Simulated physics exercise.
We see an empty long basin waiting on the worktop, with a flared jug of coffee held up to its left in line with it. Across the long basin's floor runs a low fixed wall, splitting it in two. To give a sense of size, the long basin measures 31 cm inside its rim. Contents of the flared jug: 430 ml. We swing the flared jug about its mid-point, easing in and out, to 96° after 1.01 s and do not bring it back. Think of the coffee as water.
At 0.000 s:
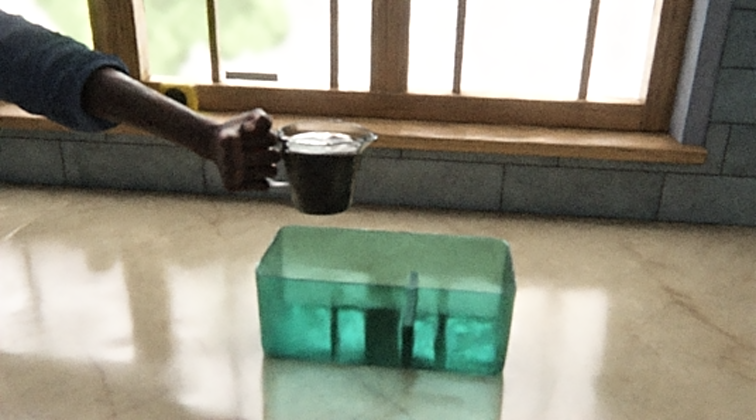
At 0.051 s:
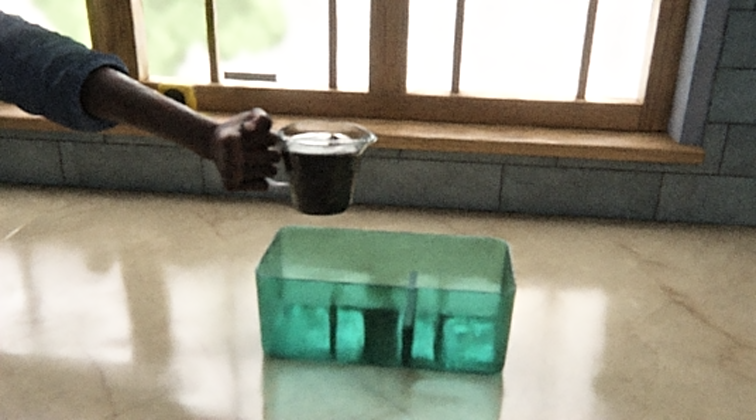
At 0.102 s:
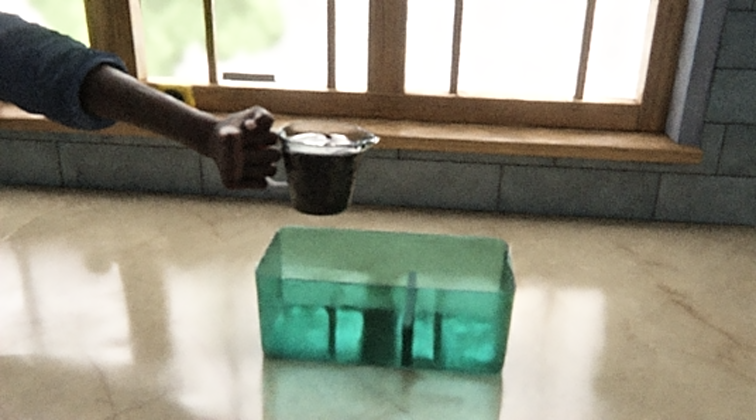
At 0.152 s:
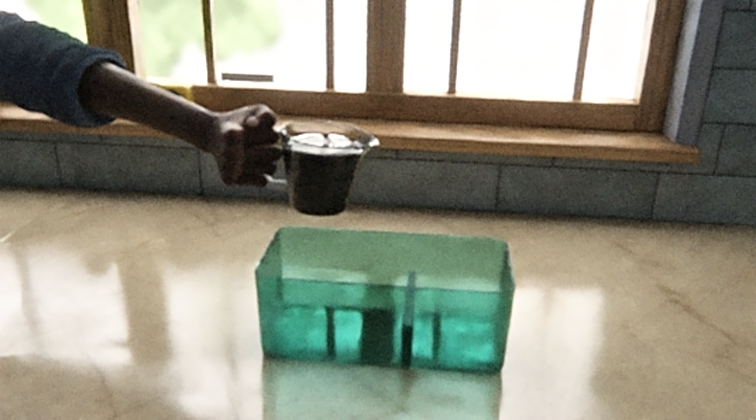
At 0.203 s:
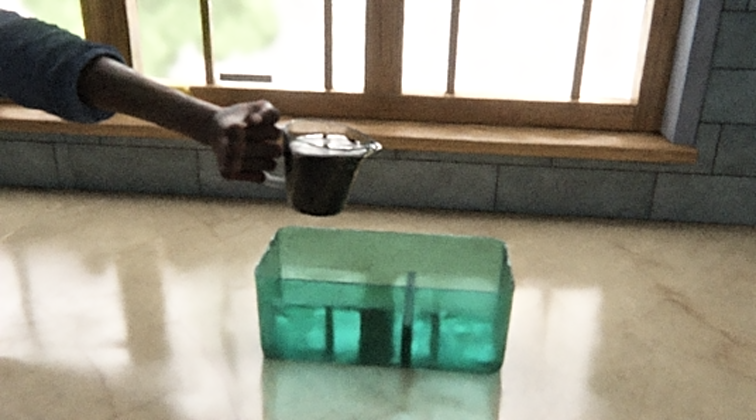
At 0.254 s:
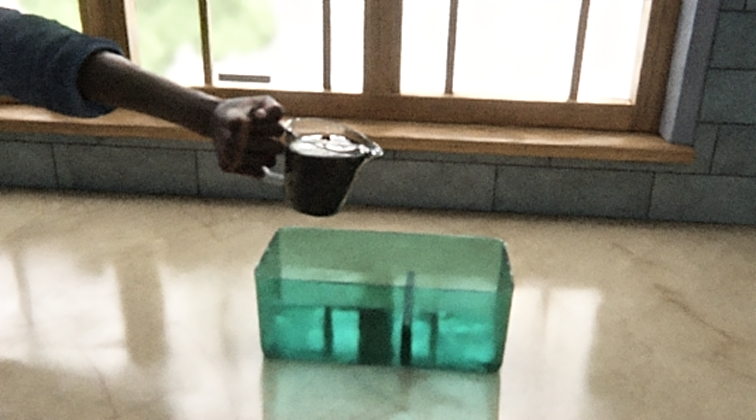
On a kitchen worktop by a window, a hand slowly tilting a jug of dark coffee rightward above a green divided basin.
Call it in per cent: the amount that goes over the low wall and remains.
I would put it at about 54 per cent.
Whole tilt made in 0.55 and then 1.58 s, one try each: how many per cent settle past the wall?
Roughly 40 per cent the first time and 60 per cent the second.
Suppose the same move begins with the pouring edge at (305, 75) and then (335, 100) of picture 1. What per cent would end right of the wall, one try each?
5 and 5 %.
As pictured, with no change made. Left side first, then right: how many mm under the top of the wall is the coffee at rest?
52 mm left, 46 mm right.
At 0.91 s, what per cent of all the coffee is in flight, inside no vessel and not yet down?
Near 14 percent.
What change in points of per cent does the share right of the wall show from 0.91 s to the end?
Result: An increase, close to 4.
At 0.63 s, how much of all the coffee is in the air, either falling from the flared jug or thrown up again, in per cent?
Roughly 22 percent.
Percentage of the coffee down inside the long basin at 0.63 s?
Close to 12 in a hundred.
By 0.63 s the tilt is 66° and 67 per cent is still to pour, 1 is left of the wall and 11 right of it.
By 0.91 s the tilt is 94° and 16 per cent is still to pour, 20 is left of the wall and 50 right of it.
By 1.20 s the tilt is 96° and 1 per cent is still to pour, 43 is left of the wall and 54 right of it.
By 1.51 s the tilt is 96° and 0 per cent is still to pour, 45 is left of the wall and 54 right of it.
At rest 45 per cent lies left of the wall, 54 right of it and 1 outside.
